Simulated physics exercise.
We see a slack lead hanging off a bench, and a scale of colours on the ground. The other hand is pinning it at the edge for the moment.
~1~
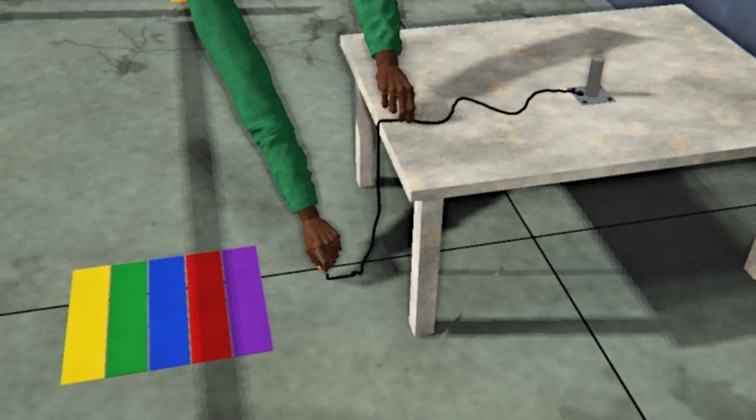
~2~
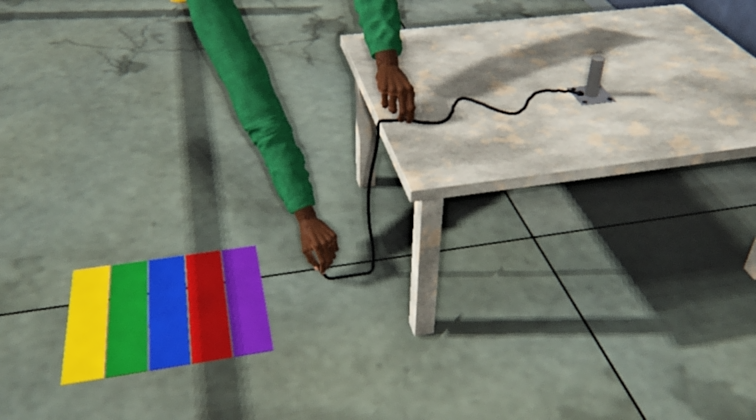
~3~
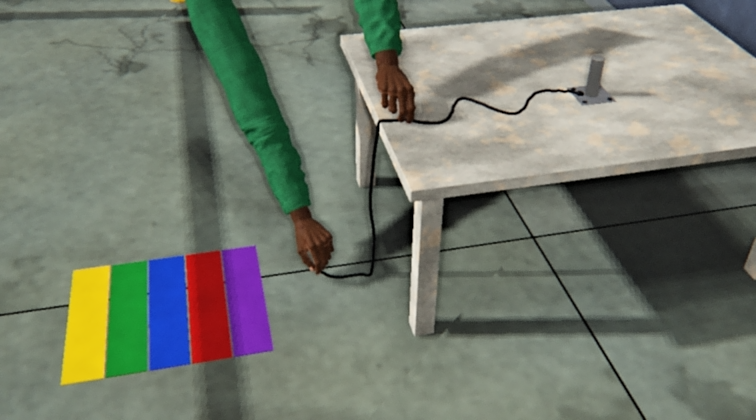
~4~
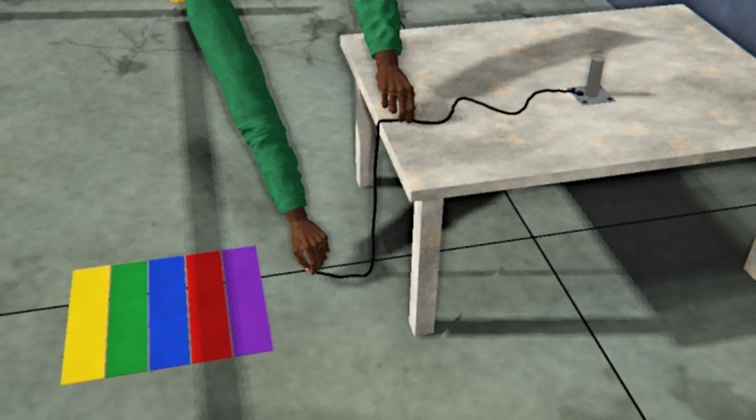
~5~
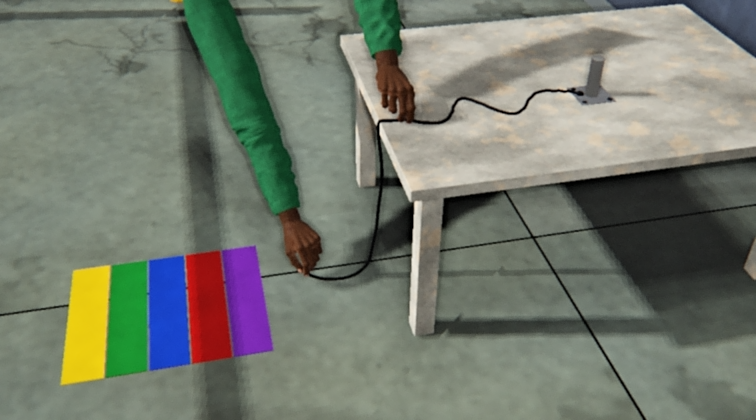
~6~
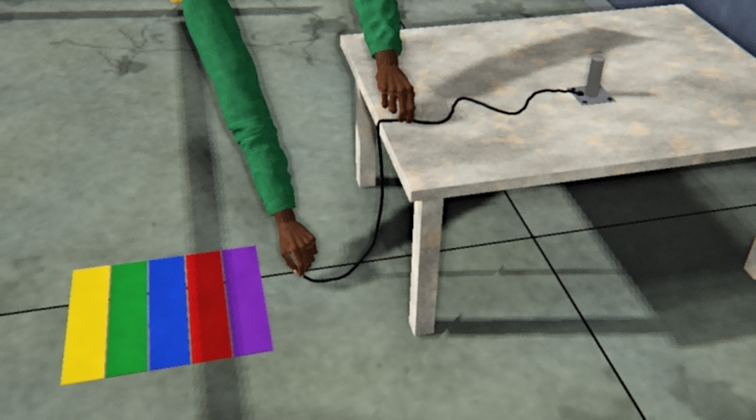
A hand draws the end of a black cord slightly left toward the coloured stripes.
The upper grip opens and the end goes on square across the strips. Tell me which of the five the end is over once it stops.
It is over the green strip.
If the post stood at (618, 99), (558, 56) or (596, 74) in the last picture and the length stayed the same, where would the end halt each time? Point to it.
In order, the pixels are (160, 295), (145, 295) and (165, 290).
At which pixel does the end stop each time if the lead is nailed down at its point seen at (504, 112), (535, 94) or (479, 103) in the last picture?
First try near (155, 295), second near (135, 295), third near (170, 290).
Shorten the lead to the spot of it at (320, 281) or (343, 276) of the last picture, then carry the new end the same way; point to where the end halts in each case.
In turn, around (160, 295) and around (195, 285).
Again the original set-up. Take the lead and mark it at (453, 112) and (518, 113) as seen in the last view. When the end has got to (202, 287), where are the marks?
The two spots land somewhere near (402, 117) and (493, 106).
Soon after, end near (202, 287); over red.
Then, end near (155, 294); over blue.
At full stretch, end near (128, 298); over green. It halts on the green strip.
